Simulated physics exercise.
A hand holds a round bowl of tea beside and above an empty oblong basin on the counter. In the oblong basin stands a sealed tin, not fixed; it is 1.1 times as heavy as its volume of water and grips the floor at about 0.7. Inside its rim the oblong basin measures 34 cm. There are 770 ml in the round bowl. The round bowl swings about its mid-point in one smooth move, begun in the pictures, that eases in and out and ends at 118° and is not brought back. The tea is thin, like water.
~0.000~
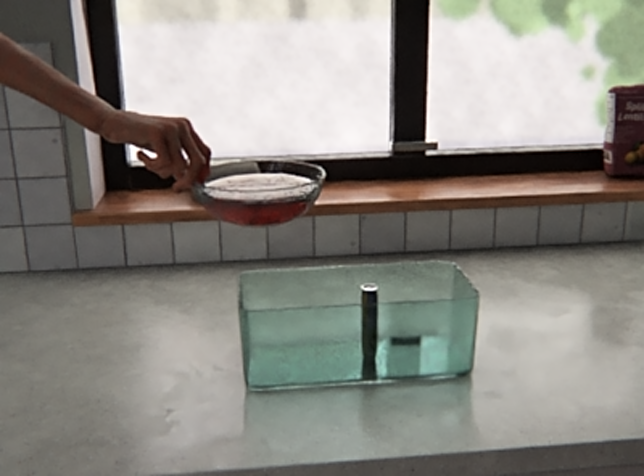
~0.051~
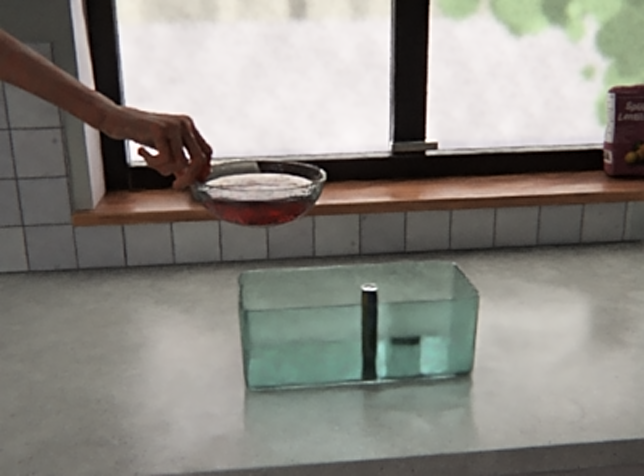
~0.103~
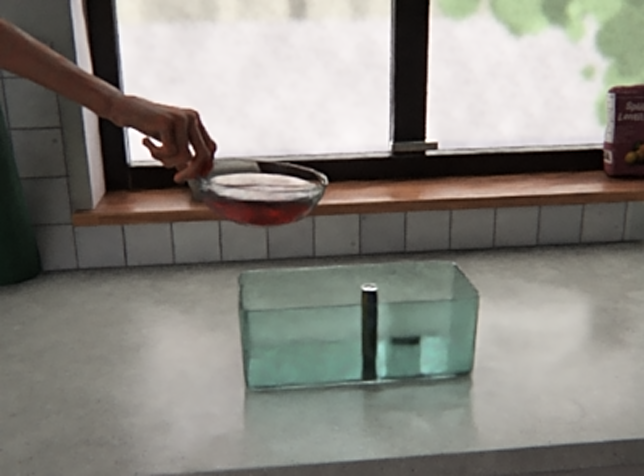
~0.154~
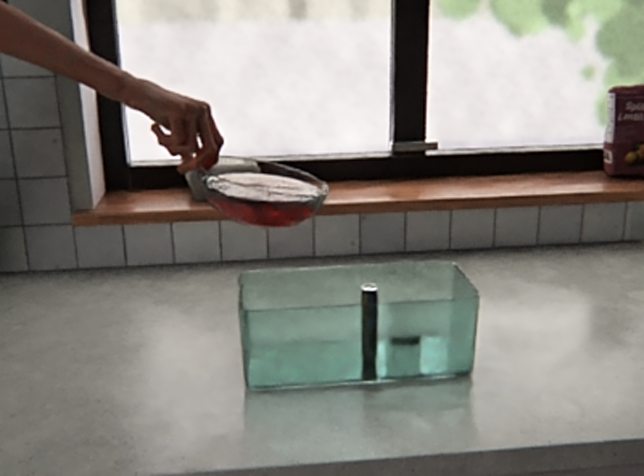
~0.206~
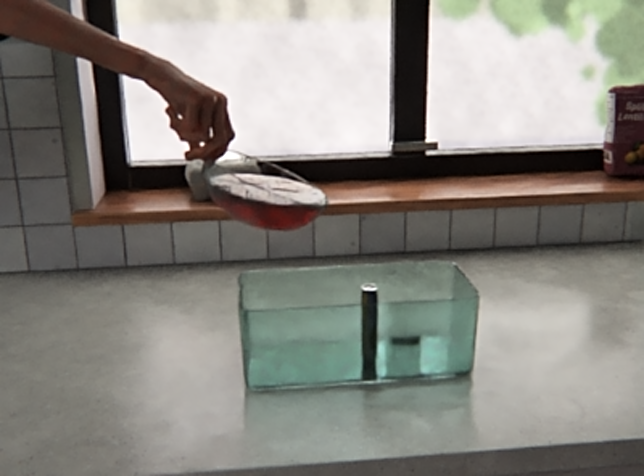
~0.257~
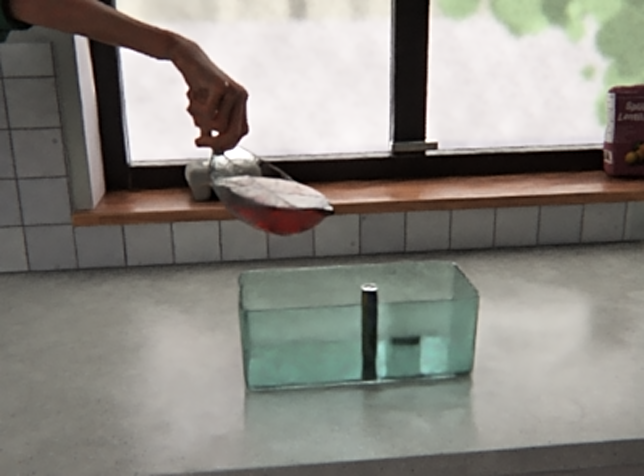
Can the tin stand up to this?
It falls.
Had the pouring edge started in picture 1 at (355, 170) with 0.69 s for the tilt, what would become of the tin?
Then it keeps standing.
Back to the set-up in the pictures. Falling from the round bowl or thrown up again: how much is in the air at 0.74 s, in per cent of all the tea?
Some 1 per cent.
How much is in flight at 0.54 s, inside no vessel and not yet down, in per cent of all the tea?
Near 14 in a hundred.
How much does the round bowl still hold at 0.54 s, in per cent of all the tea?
Near 1 in a hundred.
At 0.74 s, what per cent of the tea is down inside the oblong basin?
About 98 per cent.
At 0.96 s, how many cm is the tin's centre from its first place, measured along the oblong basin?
About 8 cm.
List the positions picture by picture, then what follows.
The first frame shows tilt 0°; pouring edge (324, 173); surface from (199, 189) to (319, 185); the oblong basin's rim runs from (239, 292) to (467, 279); the tin's top is at (370, 291).
The second frame shows tilt 2°; pouring edge (325, 175); surface from (199, 188) to (319, 186).
The third frame shows tilt 6°; pouring edge (326, 180); surface from (200, 186) to (320, 188).
The fourth frame shows tilt 14°; pouring edge (327, 189); surface from (202, 182) to (323, 192).
The fifth frame shows tilt 24°; pouring edge (327, 201); surface from (208, 182) to (326, 195).
The sixth frame shows tilt 36°; pouring edge (324, 214); surface from (215, 184) to (315, 200); 6 per cent is over the edge.
Then, 0.54 s in, the tilt is 104° and 1 per cent is still to pour; the tin stands where it began.
Then, 0.74 s in, the tilt is 118° and 0 per cent is still to pour; the tin leans 17°.
Then, 0.96 s in, the tilt is 118° and 0 per cent is still to pour; the tin lies on its side.
Then, 1.19 s in, the tilt is 118° and 0 per cent is still to pour; the tin lies on its side.
Finally, the tin lies on its side.
